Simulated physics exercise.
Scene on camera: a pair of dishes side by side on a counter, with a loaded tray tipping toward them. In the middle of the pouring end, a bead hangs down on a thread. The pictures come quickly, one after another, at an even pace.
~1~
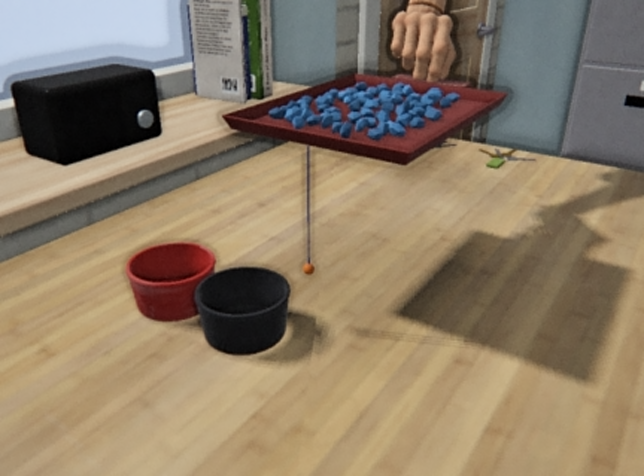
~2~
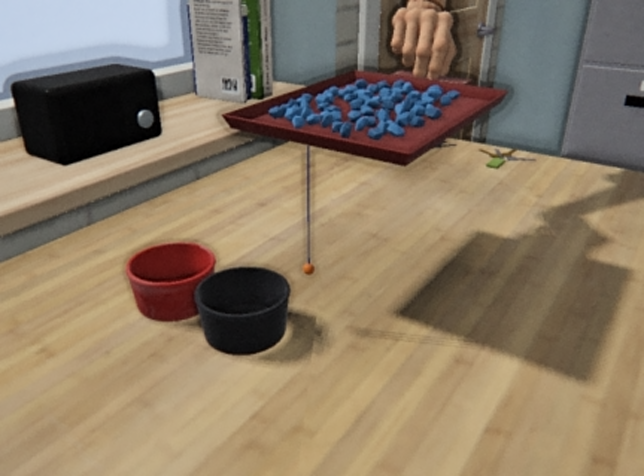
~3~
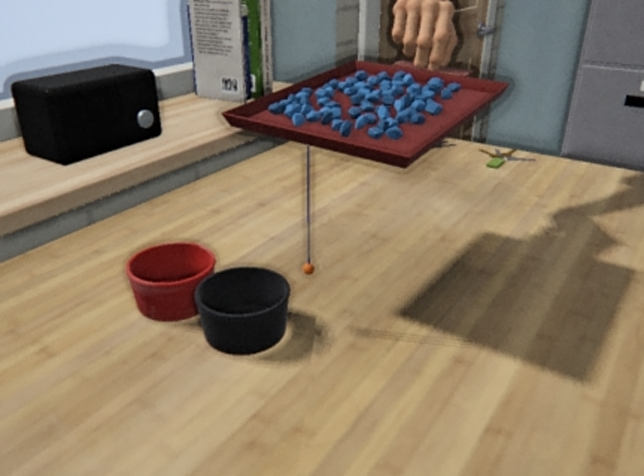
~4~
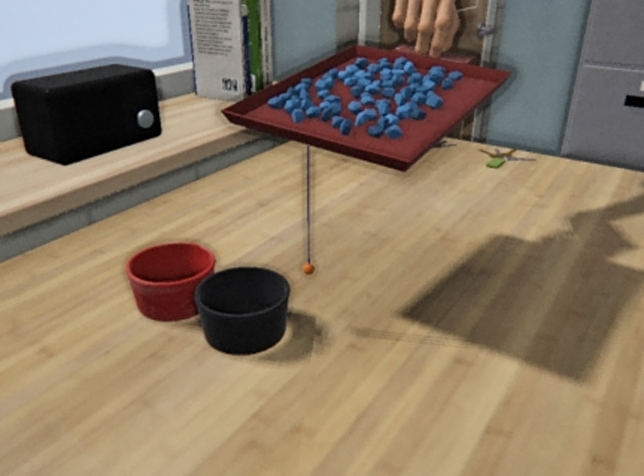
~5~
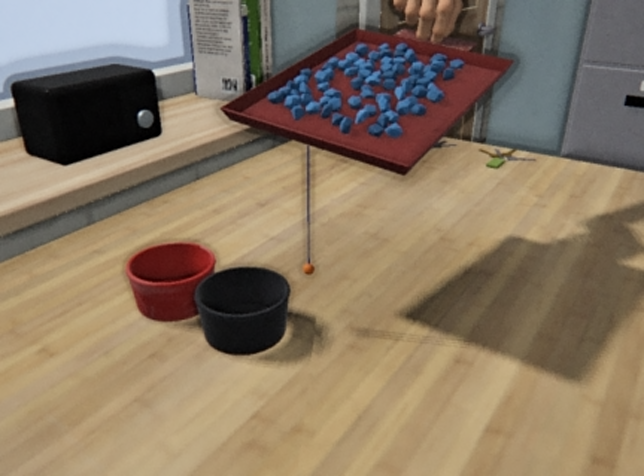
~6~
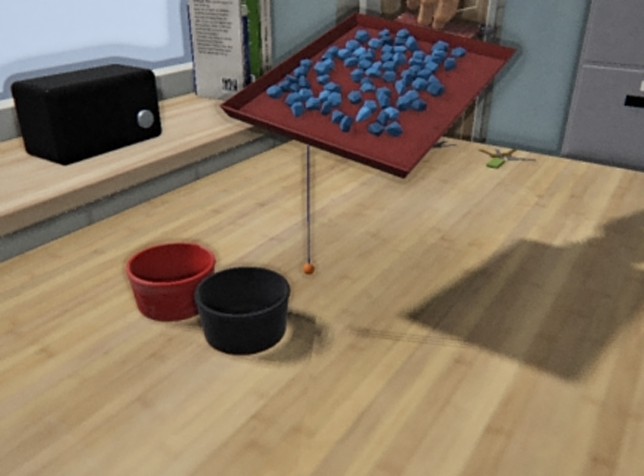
A red tray loaded with blue stones, held at its back edge by a jointed, wooden-looking hand, hangs level at first above a pale wooden counter, seen from slightly above by a still camera. Below it an orange bead hangs on a thread, with a red dish and a black dish at left and a black box behind them. The tray then tilts gradually, its back edge rising and its near right corner dipping lowest, while its shadow shifts slightly.
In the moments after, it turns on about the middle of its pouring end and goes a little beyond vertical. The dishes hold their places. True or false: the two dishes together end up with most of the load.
False.
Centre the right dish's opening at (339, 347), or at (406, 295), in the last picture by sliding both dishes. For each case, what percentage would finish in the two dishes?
First position: Some 30 %; second position: Some 10 %.
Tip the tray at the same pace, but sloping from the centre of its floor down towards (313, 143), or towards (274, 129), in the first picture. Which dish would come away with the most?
In the first case it's the one on the right, in the second the one on the right.
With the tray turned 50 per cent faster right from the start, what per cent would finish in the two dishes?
Roughly 0 percent.
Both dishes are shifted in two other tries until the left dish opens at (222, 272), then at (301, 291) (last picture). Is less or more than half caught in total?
Taking the places in turn, it's shy of half and then past half.
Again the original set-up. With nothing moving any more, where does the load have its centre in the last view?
Somewhere close to (373, 386) in the last picture.
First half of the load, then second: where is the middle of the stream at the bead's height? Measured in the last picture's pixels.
Early half: (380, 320); late half: (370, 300).
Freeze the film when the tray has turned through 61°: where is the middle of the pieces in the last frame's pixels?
About (378, 174).
Just after the last frame, tray tipped steeply; roughly half on the tray; just a few outside both; roughly a third in the air.
A moment on, tray tipped past a quarter turn; just a few in the right dish; almost all outside both; just a few in the air.
Further on, tray tipped past a quarter turn; just a few in the right dish; almost all outside both.
When it is over, tray tipped past a quarter turn; just a few in the right dish; not one in the left dish; almost all outside both.
